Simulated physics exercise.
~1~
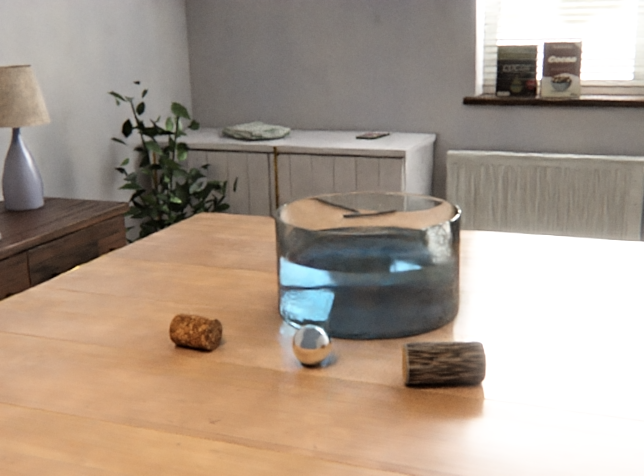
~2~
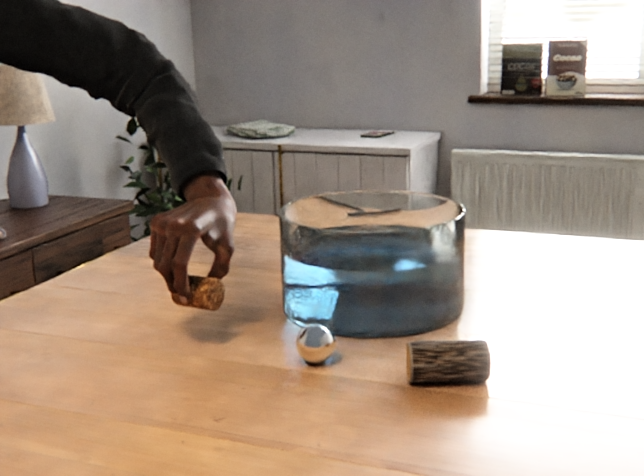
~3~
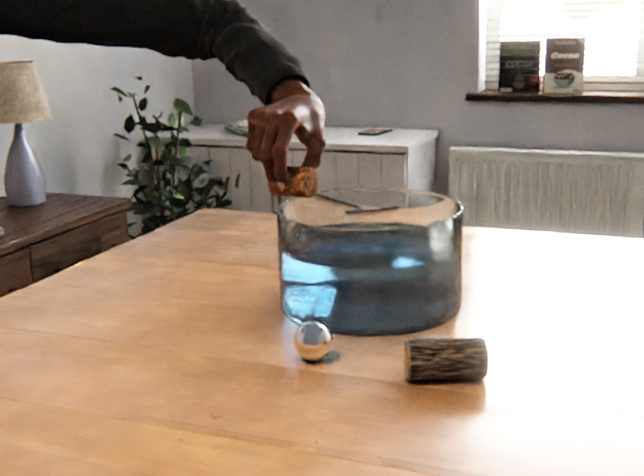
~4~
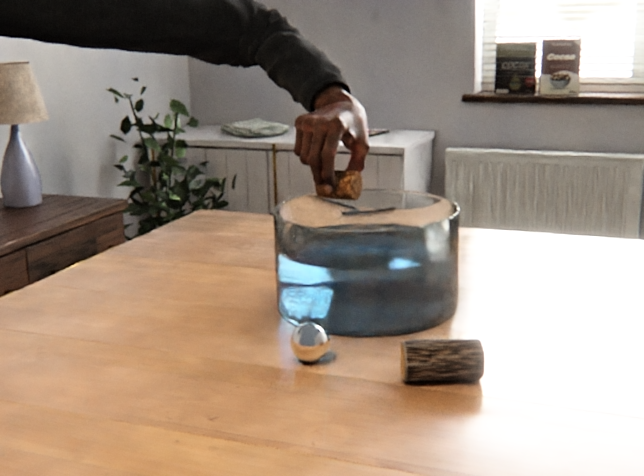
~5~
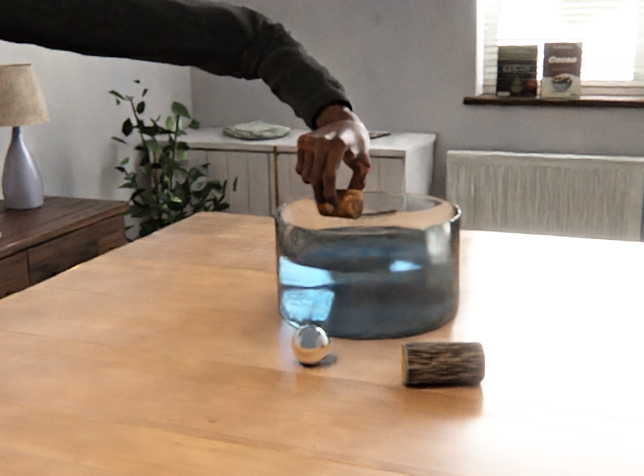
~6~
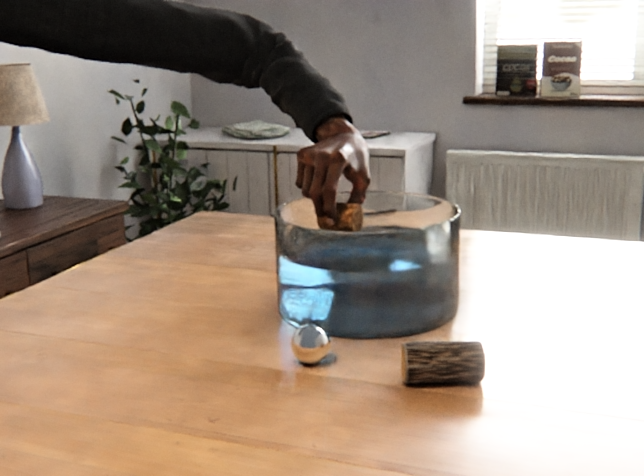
A hand picks up a cork from a wooden table, carries it right over a glass basin of water and lowers it inside the rim.
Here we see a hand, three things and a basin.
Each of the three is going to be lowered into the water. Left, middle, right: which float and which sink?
Left stays afloat, middle drops down, right stays afloat.
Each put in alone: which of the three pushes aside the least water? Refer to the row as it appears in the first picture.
My answer: The item at the left end.
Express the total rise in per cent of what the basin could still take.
Roughly 6 %.
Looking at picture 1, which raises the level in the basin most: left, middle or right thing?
Answer: The right-hand body.
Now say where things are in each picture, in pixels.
The row from the left; cork (196, 331); steel ball (312, 345); piece of branch (443, 363), in the first picture.
A hand picks up the cork; cork (198, 292); piece of branch (447, 361), in the second picture.
It is carried over; cork (293, 182); steel ball (314, 341), in the third picture.
It is above the basin; cork (339, 185); piece of branch (442, 360), in the fourth picture.
It comes down; cork (340, 203); steel ball (311, 345), in the fifth picture.
It is just over the surface; cork (340, 217); steel ball (311, 344); piece of branch (442, 362), in the sixth picture.
Shortly, the cork bobs at the top.
Then, the steel ball ends at the bottom.
At the finish, the piece of branch bobs at the top; afloat, cork and piece of branch.
